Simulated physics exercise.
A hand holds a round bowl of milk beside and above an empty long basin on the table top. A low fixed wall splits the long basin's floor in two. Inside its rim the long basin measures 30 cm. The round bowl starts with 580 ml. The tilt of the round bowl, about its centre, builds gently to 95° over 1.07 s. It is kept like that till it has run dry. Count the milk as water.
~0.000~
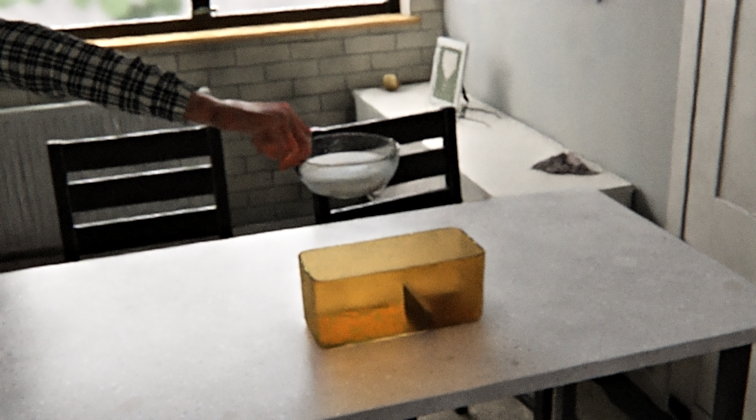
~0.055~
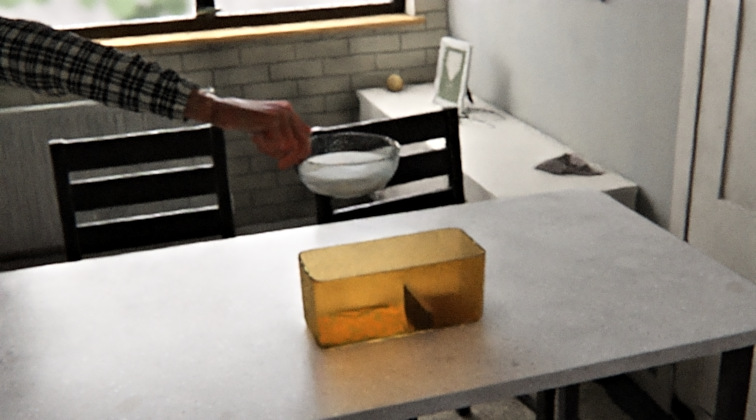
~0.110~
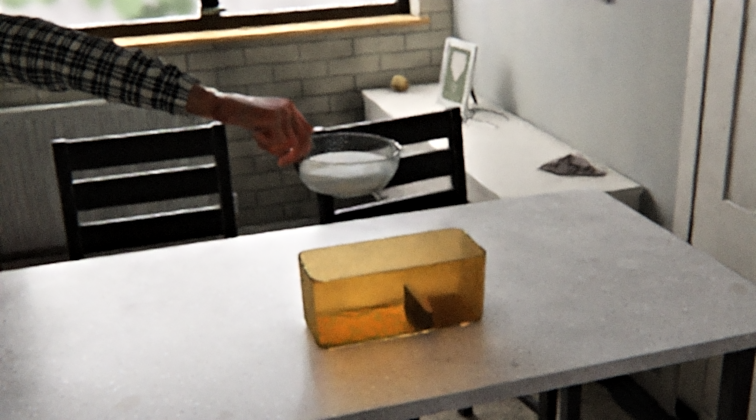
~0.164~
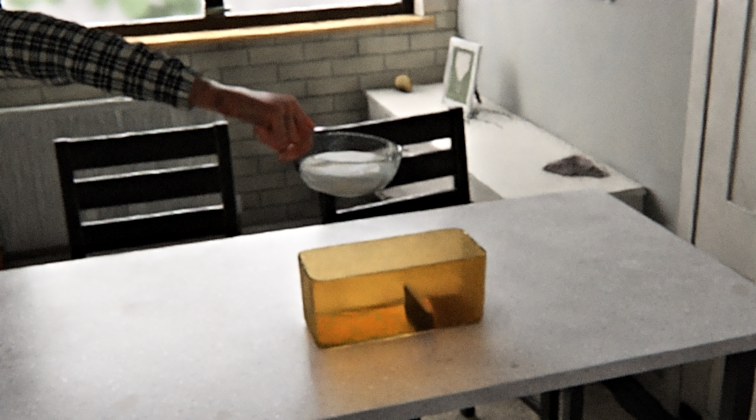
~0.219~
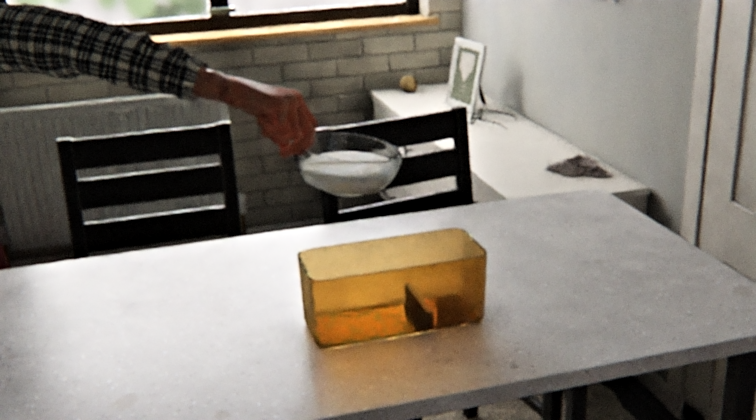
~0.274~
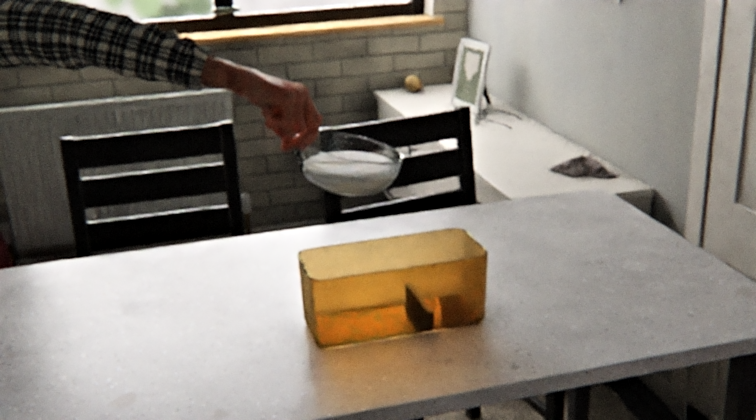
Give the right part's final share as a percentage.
Roughly 66 per cent is past the wall.
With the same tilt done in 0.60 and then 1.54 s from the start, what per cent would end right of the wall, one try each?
First 50, then 70 per cent.
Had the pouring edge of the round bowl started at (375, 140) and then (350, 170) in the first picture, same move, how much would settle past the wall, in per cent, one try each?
In turn about 45 and 10 per cent.
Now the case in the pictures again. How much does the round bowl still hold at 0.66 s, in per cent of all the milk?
Near 50 in a hundred.
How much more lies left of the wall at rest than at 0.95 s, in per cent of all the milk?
Some 14 per cent.
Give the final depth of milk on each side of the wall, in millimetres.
Some 8 mm on the left and 32 mm on the right.
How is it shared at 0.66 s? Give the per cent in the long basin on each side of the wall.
Near 2 on the left, 10 on the right.
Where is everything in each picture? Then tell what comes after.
It leans 0°; its right rim is at (396, 144); the milk meets the walls at (299, 172) and (391, 160); the long basin's rim runs from (305, 268) to (473, 240); the wall's top is at (417, 297), in the first picture.
It leans 1°; its right rim is at (396, 144); the milk meets the walls at (298, 171) and (391, 160), in the second picture.
It leans 2°; its right rim is at (397, 145); the milk meets the walls at (298, 170) and (391, 160), in the third picture.
It leans 5°; its right rim is at (398, 147); the milk meets the walls at (298, 169) and (392, 161), in the fourth picture.
It leans 9°; its right rim is at (399, 151); the milk meets the walls at (300, 168) and (393, 161), in the fifth picture.
It leans 15°; its right rim is at (400, 155); the milk meets the walls at (302, 167) and (395, 160), in the sixth picture.
By 0.66 s the tilt is 65° and 49 per cent is still to pour, 2 is left of the wall and 11 right of it.
By 0.95 s the tilt is 92° and 5 per cent is still to pour, 19 is left of the wall and 64 right of it.
By 1.25 s the tilt is 95° and 0 per cent is still to pour, 32 is left of the wall and 67 right of it.
By 1.57 s the tilt is 95° and 0 per cent is still to pour, 33 is left of the wall and 66 right of it.
At rest 33 per cent lies left of the wall, 66 right of it and 1 outside.
